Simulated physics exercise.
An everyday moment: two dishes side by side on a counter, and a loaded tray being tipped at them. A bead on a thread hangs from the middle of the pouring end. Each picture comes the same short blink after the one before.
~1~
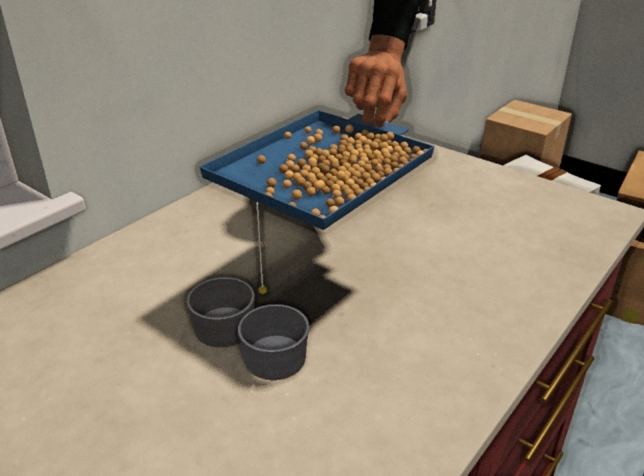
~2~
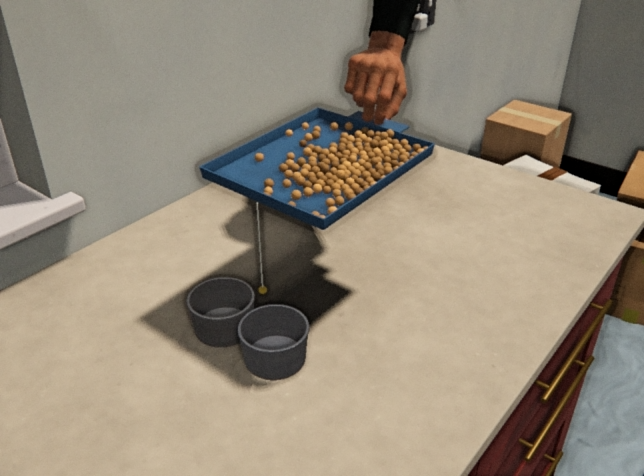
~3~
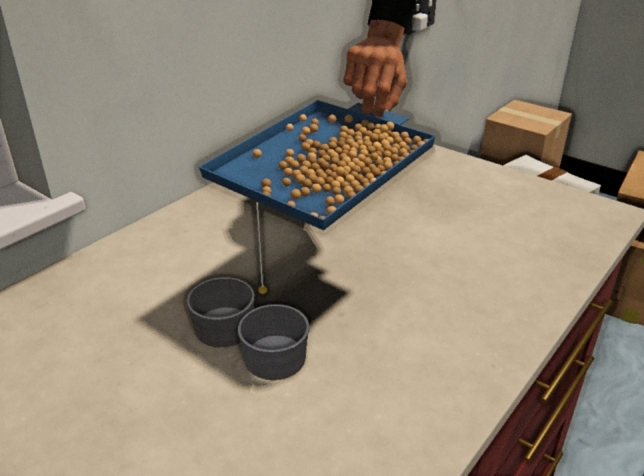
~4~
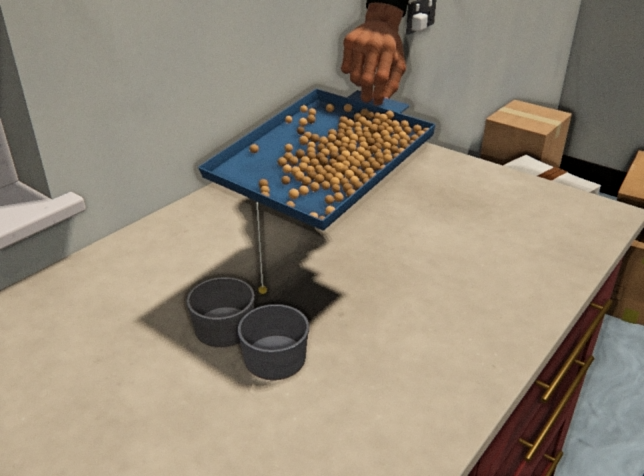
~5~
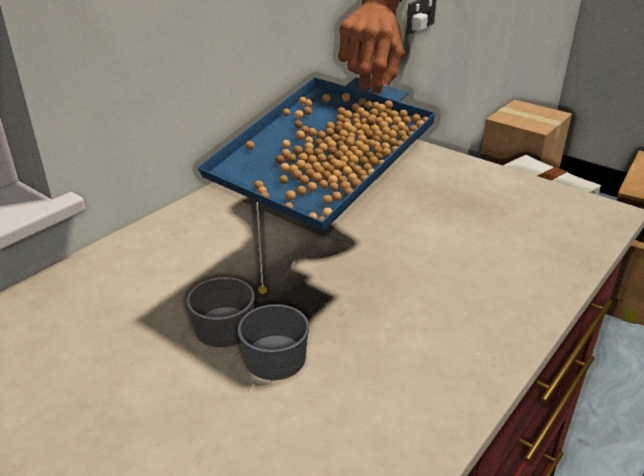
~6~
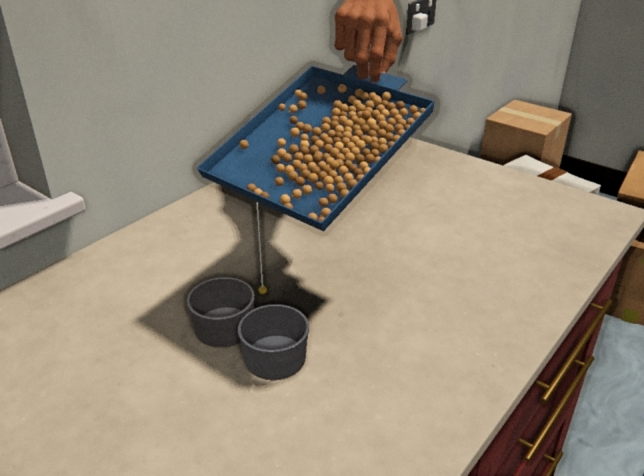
A hand raises the back of a blue tray of round beads, tilting it steadily.
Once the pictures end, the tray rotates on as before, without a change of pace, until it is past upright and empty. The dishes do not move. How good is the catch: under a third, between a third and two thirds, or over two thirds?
The two hold from one third to two thirds of the load.
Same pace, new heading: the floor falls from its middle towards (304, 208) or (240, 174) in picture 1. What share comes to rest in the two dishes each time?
Roughly 30 per cent, and 20 per cent.
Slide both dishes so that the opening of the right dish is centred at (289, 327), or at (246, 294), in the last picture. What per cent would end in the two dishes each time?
In turn 30 and 0 in a hundred.
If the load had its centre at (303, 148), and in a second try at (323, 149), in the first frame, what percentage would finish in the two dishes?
The first gives 40 %, the second 40 %.
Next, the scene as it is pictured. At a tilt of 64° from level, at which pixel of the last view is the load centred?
Around (280, 178).
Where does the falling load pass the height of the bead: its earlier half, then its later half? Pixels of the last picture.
At about (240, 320), then at (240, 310).
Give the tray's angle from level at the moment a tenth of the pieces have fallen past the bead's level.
At some 85 degrees.
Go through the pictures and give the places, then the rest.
In the first frame, corners of the pouring end (202, 167) and (324, 218), level; middle of the load (353, 161), round wooden beads; left dish (199, 326); right dish (251, 358); bead on its thread (263, 290).
In the second frame, corners of the pouring end (202, 167) and (323, 218), level; middle of the load (353, 159).
In the third frame, corners of the pouring end (201, 167) and (323, 218), tipped barely, level across its low end; middle of the load (352, 155), about a tenth on the move.
In the fourth frame, corners of the pouring end (200, 167) and (322, 219), tipped a little, level across its low end; middle of the load (352, 148), about a tenth on the move.
In the fifth frame, corners of the pouring end (200, 167) and (322, 220), tipped a little, level across its low end; middle of the load (350, 143), about a tenth on the move.
In the sixth frame, corners of the pouring end (199, 167) and (321, 221), tipped clearly, level across its low end; middle of the load (346, 142), almost all on the move; left dish (199, 326); right dish (251, 358).
Just after the last frame, tray tipped steeply; almost all on the tray; just a few in the right dish; just a few outside both; about a tenth in the air.
A moment on, tray tipped past a quarter turn; about a tenth on the tray; about a tenth in the right dish; about a tenth in the left dish; roughly a third outside both; roughly a quarter in the air.
Further on, tray tipped past a quarter turn; roughly a quarter in the right dish; roughly a quarter in the left dish; roughly half outside both.
When it is over, tray tipped past a quarter turn; roughly a quarter in the right dish; roughly a quarter in the left dish; roughly half outside both.
